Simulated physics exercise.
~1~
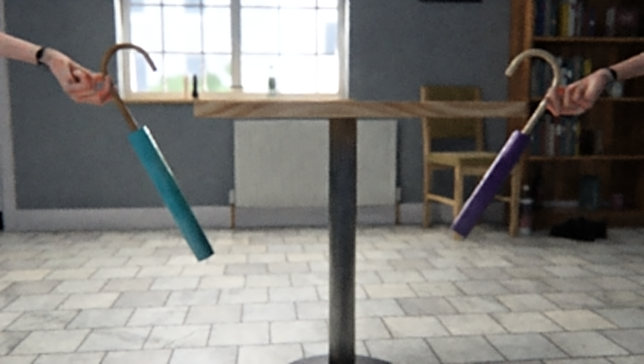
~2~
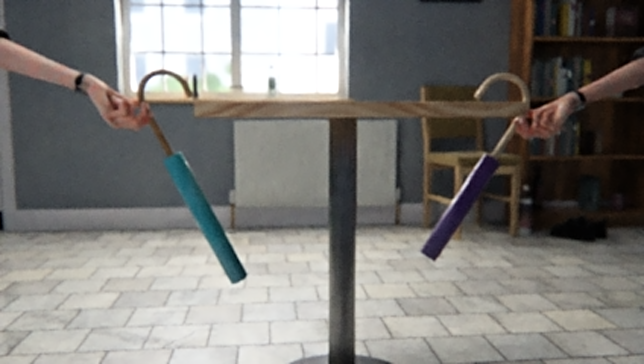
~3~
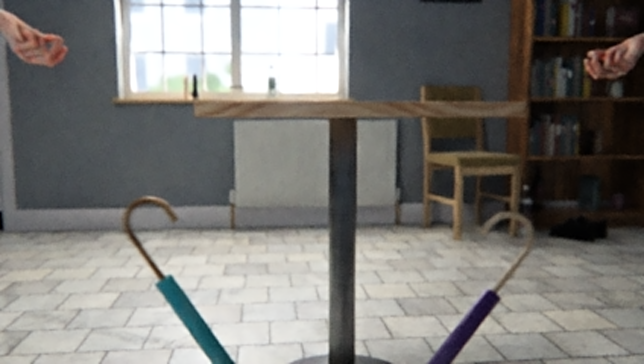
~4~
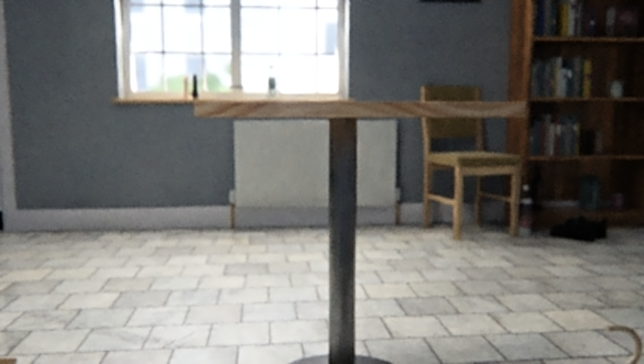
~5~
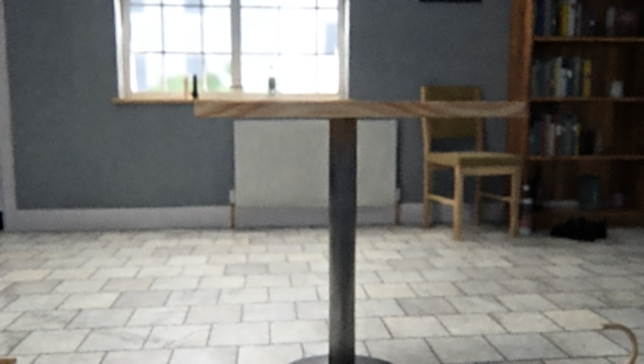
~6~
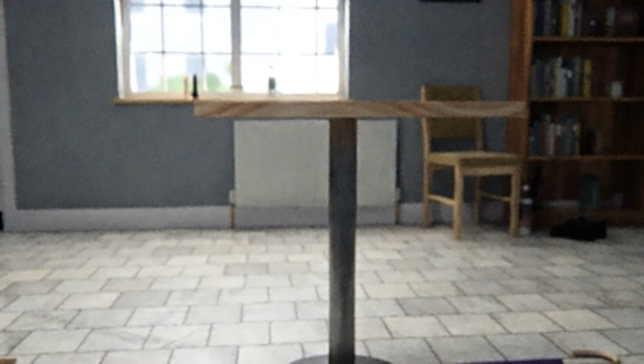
A turquoise umbrella and a purple umbrella were brought by two hands to opposite ends of a small wooden table, handles first, but when the hands let go, both dropped past the edges and ended up on the tiled floor, mostly out of view.
